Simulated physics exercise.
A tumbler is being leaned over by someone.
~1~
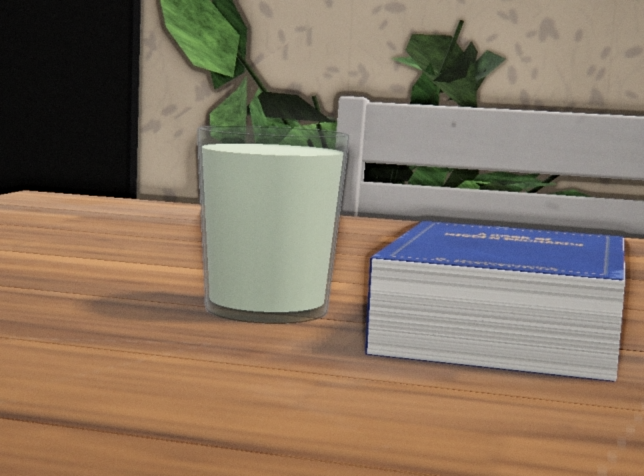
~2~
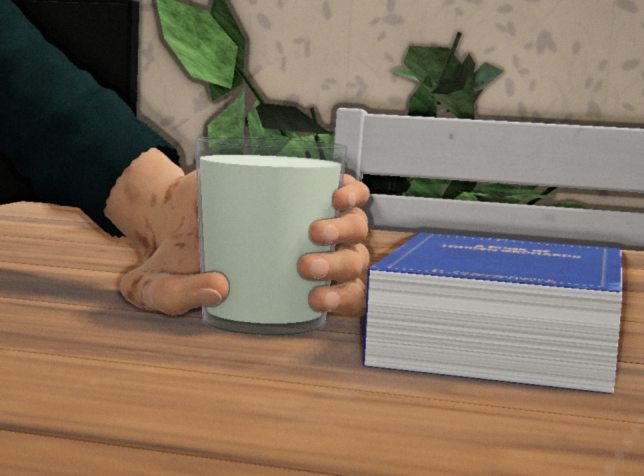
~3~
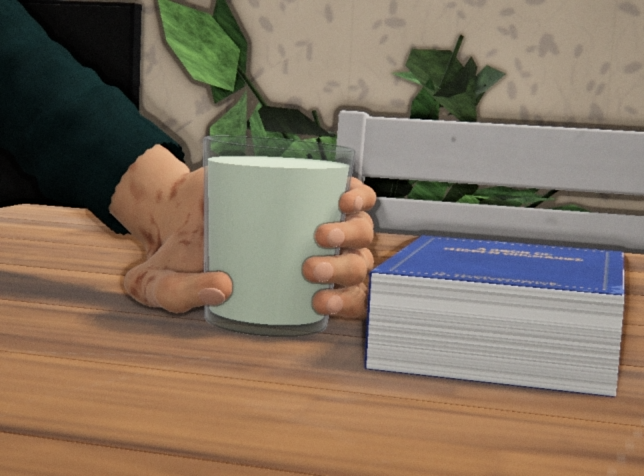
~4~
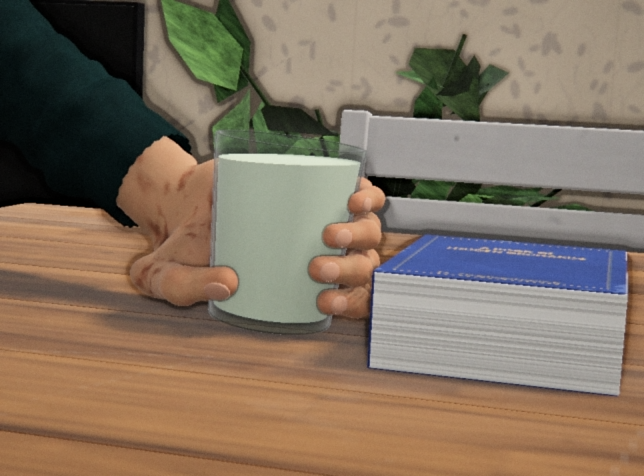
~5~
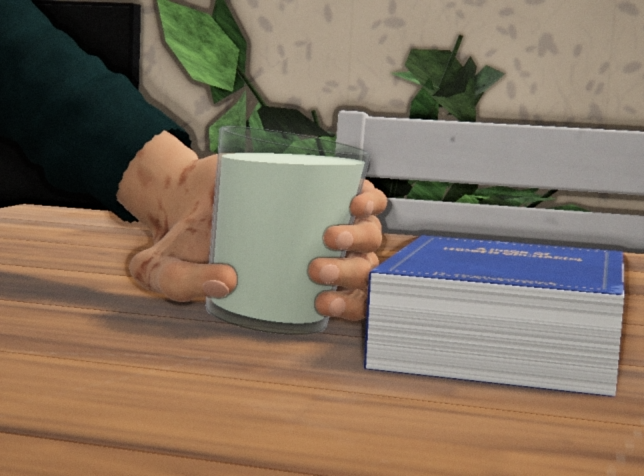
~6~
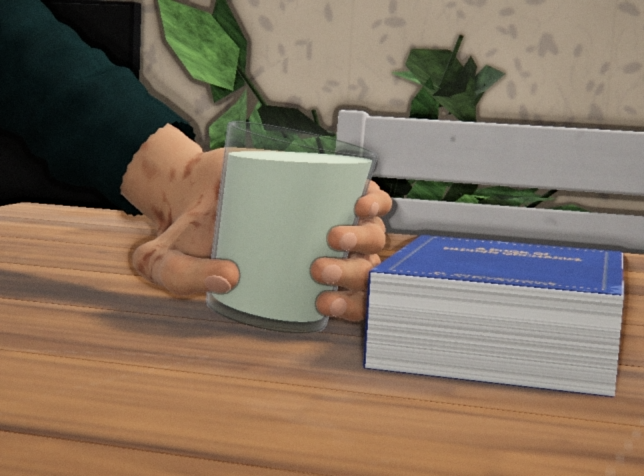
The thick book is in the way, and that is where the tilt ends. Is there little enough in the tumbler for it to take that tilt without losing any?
No, some comes out.
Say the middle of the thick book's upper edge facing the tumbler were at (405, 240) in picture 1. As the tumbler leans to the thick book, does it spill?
I'd say some gets out.
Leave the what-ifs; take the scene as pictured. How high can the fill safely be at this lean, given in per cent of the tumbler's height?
About 75 %.
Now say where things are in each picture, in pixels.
In the first picture, it stands upright; tumbler (270, 215) nearly full.
In the second picture, a hand takes hold; tumbler nearly full, surface at (270, 162); thick book (504, 303).
In the third picture, it is leaning; tumbler (273, 227) nearly full.
In the fourth picture, tipping on its foot; tumbler nearly full, surface at (289, 161); thick book (509, 305).
In the fifth picture, the top moves towards the thick book; tumbler (281, 223) nearly full.
In the sixth picture, on the way over; tumbler nearly full, surface at (300, 159); thick book (505, 306).
A moment on, the tumbler leans by about 20°; a puddle lies under it; nearly all of the milk is inside.
Further on, the tumbler leans by about 30°; a puddle lies under it; nearly all of the milk is inside.
When it is over, the tumbler leans by about 35°, against the thick book; a puddle lies under it; about three quarters of the milk is inside.
